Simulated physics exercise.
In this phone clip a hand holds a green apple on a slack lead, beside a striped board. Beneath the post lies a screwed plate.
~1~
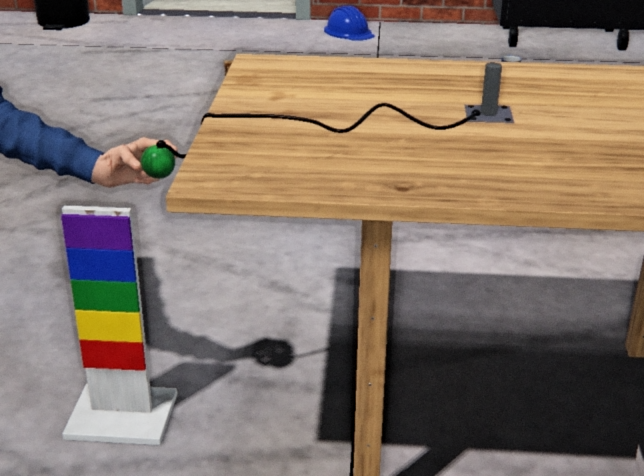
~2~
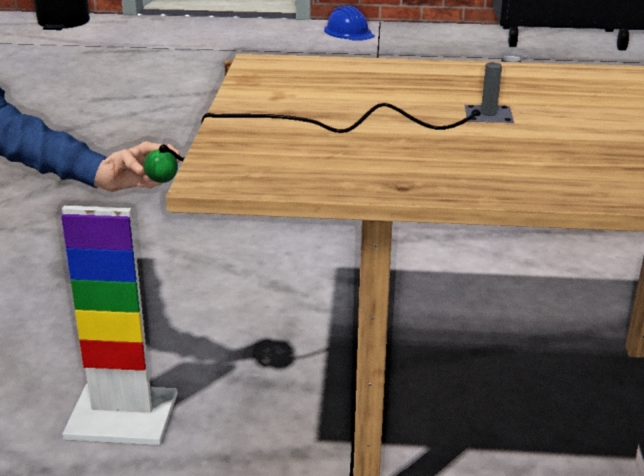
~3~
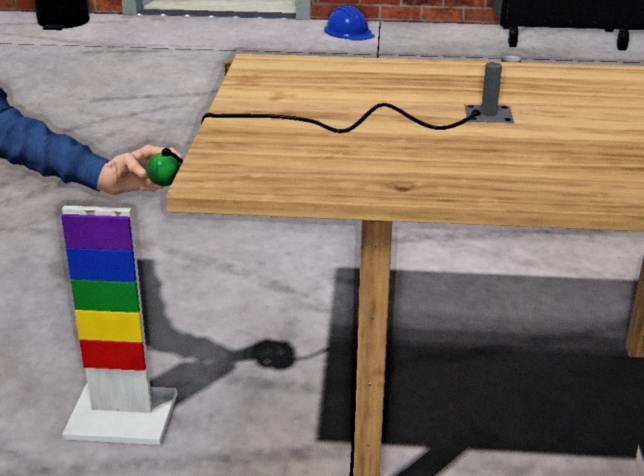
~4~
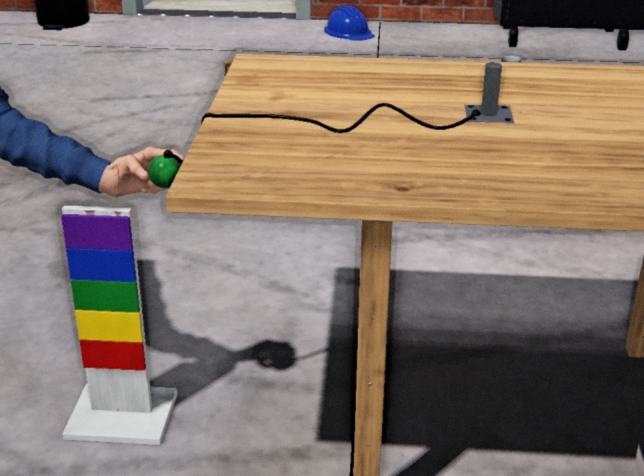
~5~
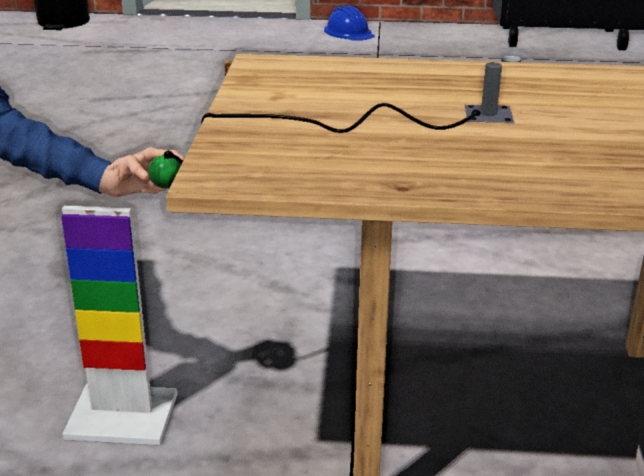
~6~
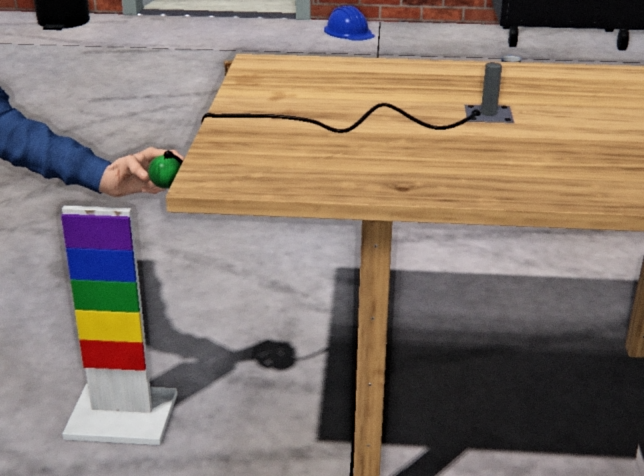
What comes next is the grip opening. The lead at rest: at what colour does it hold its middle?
The colour is green.
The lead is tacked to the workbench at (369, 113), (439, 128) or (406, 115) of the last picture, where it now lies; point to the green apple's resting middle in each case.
Per try (px, approx.): (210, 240); (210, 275); (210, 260).
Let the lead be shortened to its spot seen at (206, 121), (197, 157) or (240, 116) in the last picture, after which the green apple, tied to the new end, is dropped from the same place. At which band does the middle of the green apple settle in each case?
Purple; blue; no band.
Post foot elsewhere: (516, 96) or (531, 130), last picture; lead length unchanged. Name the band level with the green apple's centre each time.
Result 1: Blue. Result 2: Blue.
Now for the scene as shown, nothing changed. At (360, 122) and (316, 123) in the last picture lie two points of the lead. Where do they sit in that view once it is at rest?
Near (279, 116) and (214, 117).
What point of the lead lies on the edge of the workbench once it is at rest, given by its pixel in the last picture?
Position: Approx. (304, 120).
Early on, apple near (209, 277); level with blue.
Midway, apple near (219, 289); level with green.
Finally, apple near (213, 294); level with green. Its middle rests at the green band.
